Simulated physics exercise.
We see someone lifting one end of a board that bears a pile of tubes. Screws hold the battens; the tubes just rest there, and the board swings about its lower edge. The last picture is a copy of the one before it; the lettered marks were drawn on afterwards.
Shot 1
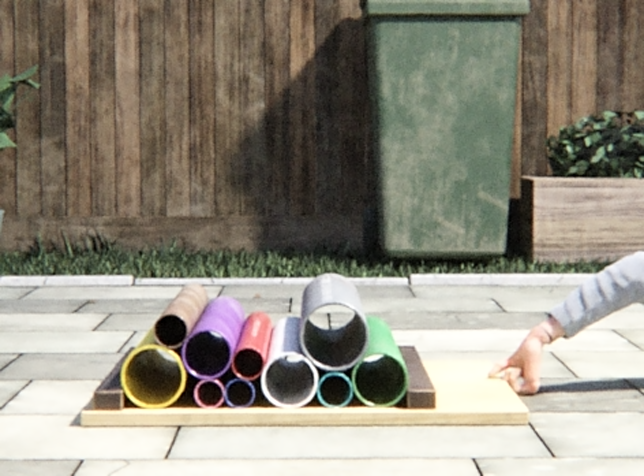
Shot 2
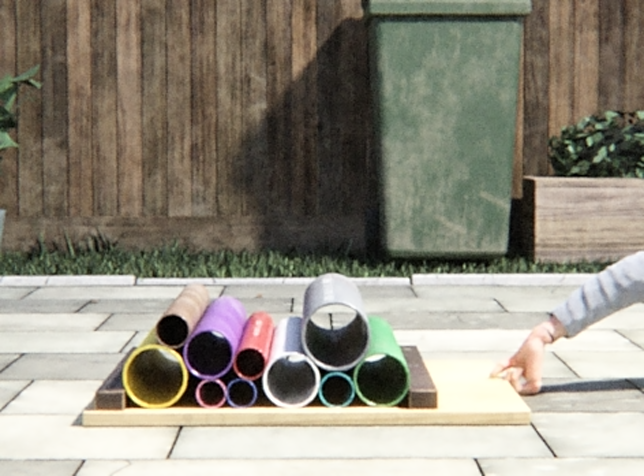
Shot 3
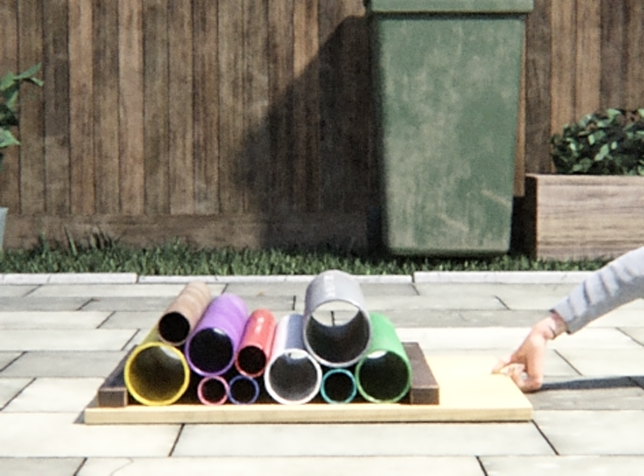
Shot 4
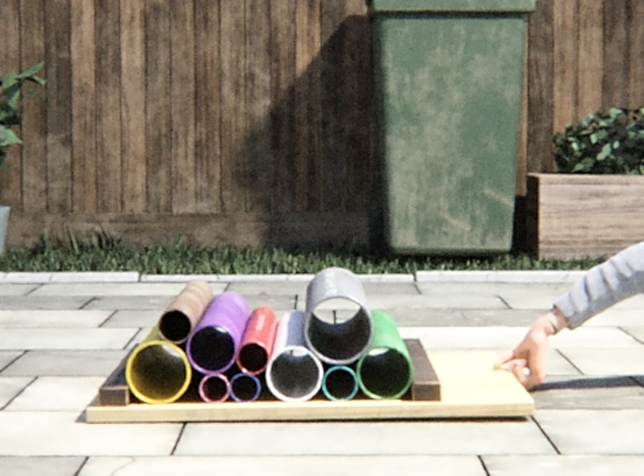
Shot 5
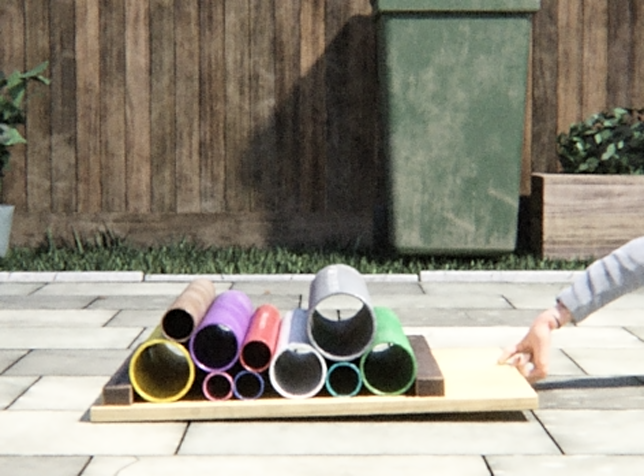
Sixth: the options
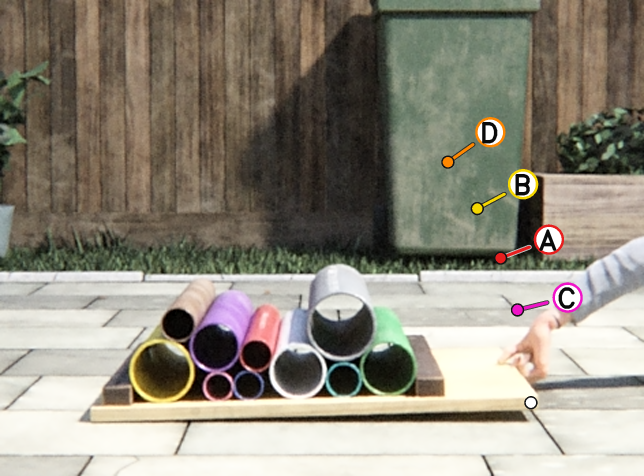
The footage shows a hand at the right end of a wooden board on a paved patio, raising that end very slightly, while the stack of colourful tubes between two dark strips keeps its arrangement on the board.
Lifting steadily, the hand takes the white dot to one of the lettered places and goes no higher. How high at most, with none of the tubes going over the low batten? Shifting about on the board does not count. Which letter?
The highest mark that will do is C.
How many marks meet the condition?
One of the four.
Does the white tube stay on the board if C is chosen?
Yes, with C.
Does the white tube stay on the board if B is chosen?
The white tube: Yes.
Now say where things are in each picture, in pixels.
The first picture shows white tube (290, 381); turquoise tube (335, 390).
The second picture shows turquoise tube (337, 390); green tube (382, 380).
The third picture shows board (309, 378); green tube (383, 376); purple tube (211, 351).
The fourth picture shows board (311, 375); yellow tube (158, 373).
The fifth picture shows board (314, 372); yellow tube (161, 371).
On the marked copy, A at (500, 258); B at (477, 209); C at (517, 310); D at (448, 162); the white dot at (531, 402).
Following C. Soon after the start, board at 12°.
Later, board at 14°.
In the end, board at 14°, none over the low batten.
As for the rest, A one over the low batten (brown); B one over the low batten (brown); D two over the low batten (purple, brown).
